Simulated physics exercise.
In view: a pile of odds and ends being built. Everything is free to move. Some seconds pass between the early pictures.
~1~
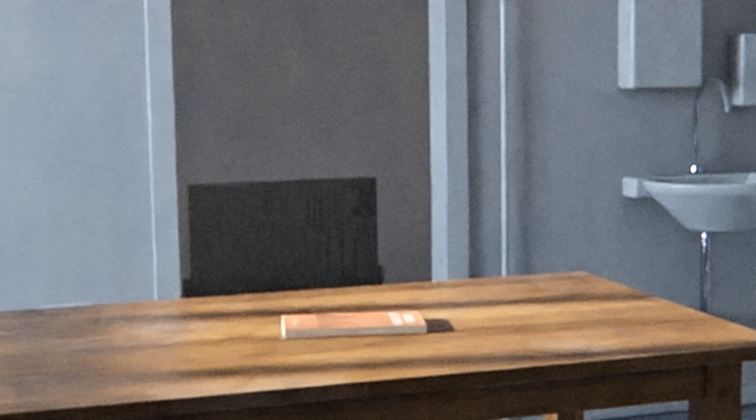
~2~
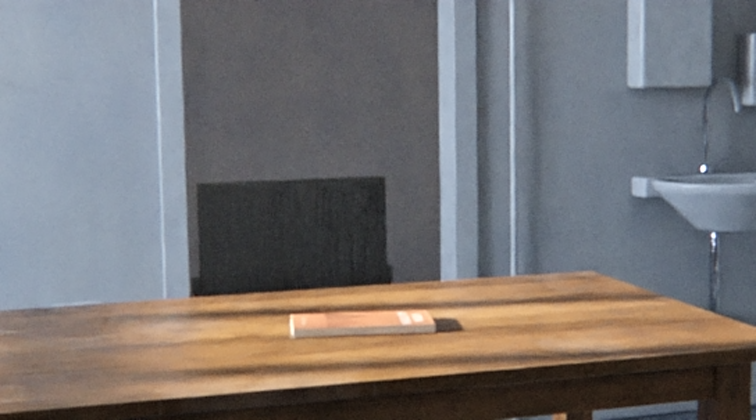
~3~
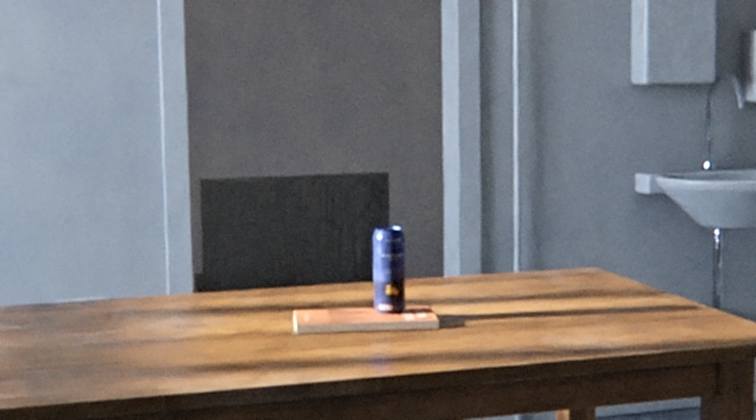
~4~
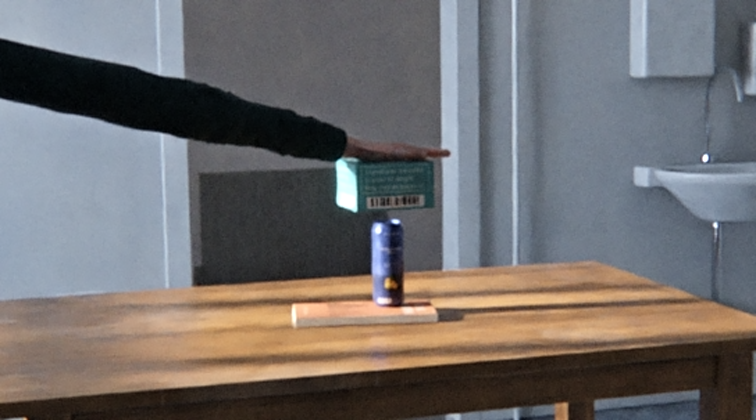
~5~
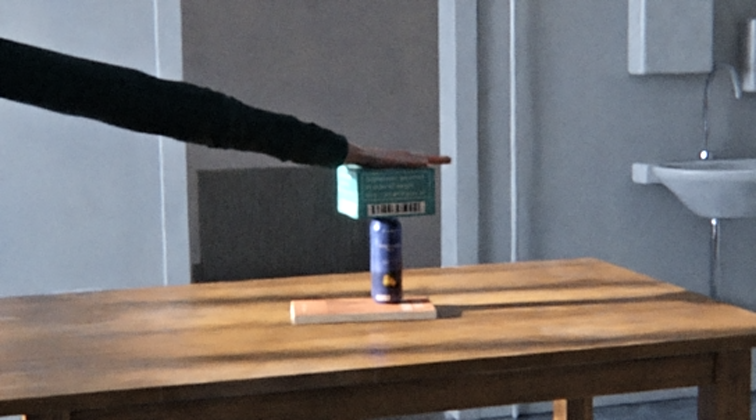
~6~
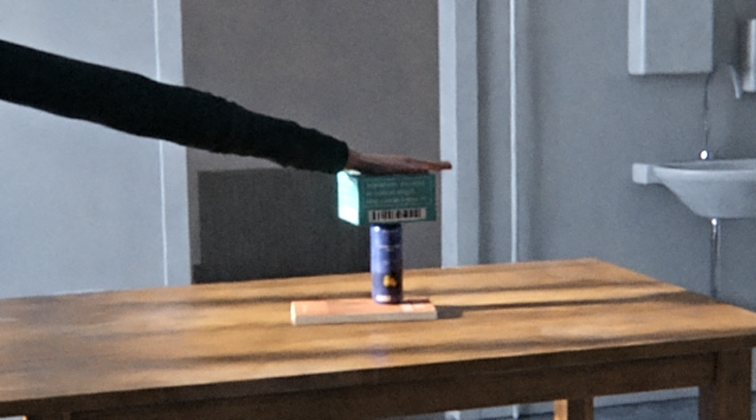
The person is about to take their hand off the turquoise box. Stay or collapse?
As it turns out, it stays up.
Then, 0.70 s later than the last frame, all is still.
Then, 1.70 s later than the last frame, turquoise box resting near (387, 196).
When it is over, all 3 as before. End places, in pixels of the last picture, turquoise box near (387, 196). The pile holds.
